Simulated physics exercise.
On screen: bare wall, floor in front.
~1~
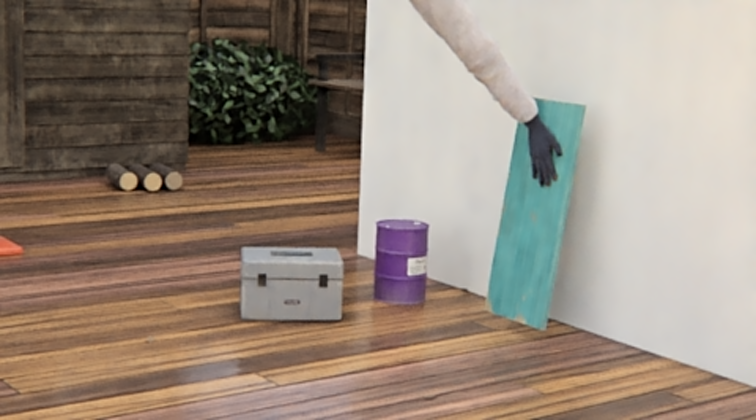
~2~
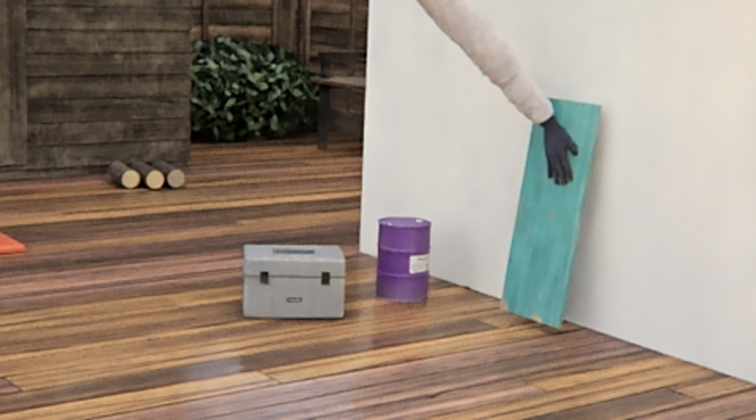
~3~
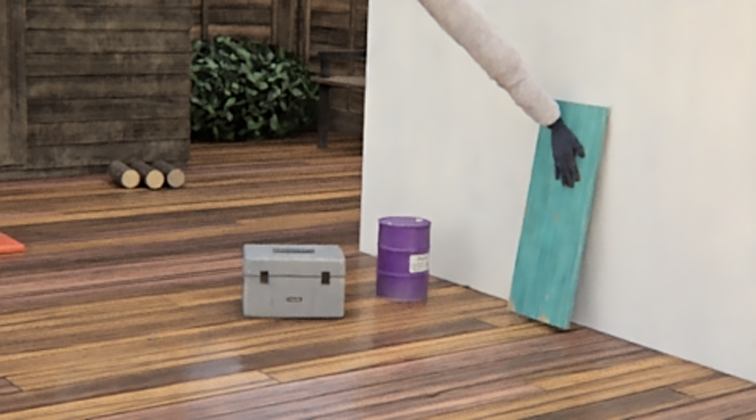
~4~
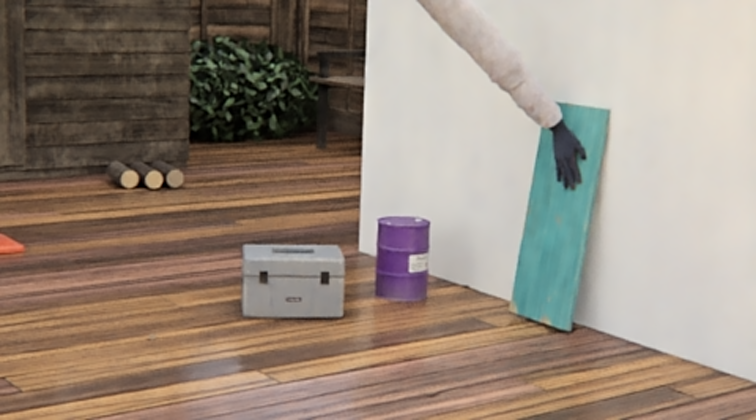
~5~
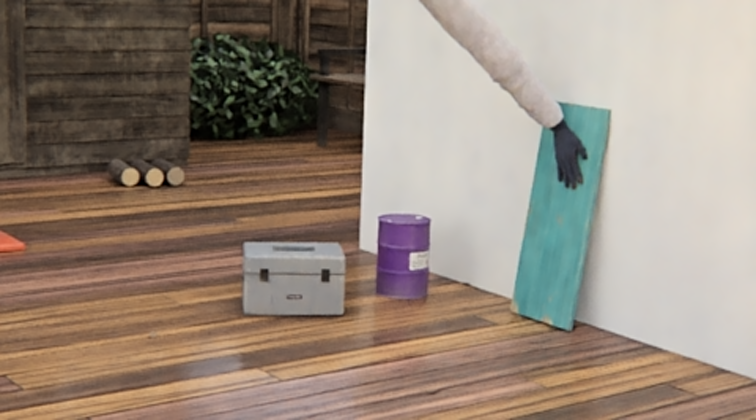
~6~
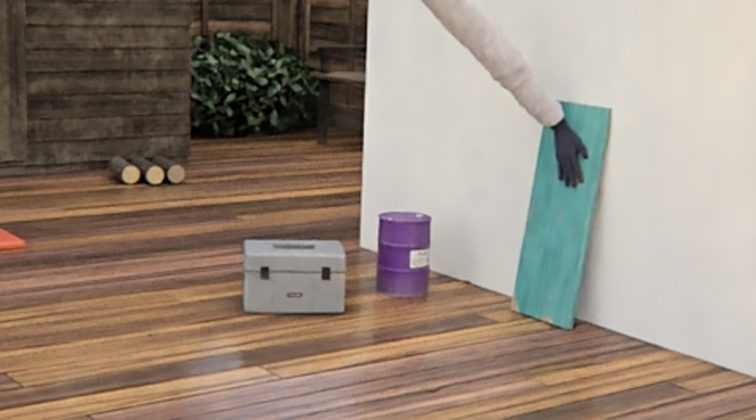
A turquoise board, leaning upright against a bare pale wall with a dark-gloved hand on its face, shifts a short way to the right with the hand and then stays almost still. The view looks slightly down on a brown plank floor, the camera nearly steady. A grey toolbox and purple drum sit unmoving left of the board, with three cut logs, dark timber walling and a green bush behind.
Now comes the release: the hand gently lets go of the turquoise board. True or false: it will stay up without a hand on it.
True.
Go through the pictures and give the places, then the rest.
In the first picture, on its way; turquoise board (534, 211); grey toolbox (291, 284).
In the second picture, on its way; turquoise board (549, 210); grey toolbox (293, 281).
In the third picture, on its way; turquoise board (556, 212); grey toolbox (293, 281).
In the fourth picture, on its way; turquoise board (558, 213); grey toolbox (292, 281).
In the fifth picture, propped up under the hand; turquoise board (559, 213); grey toolbox (293, 278).
In the sixth picture, propped up under the hand; turquoise board (560, 212); grey toolbox (293, 276).
Then, 0.30 s on from there, no change.
Then, 0.70 s on from there, turquoise board resting near (560, 212).
In the end, all 3 unmoved. At the end, from the last picture's camera, turquoise board near (560, 212). The board holds.
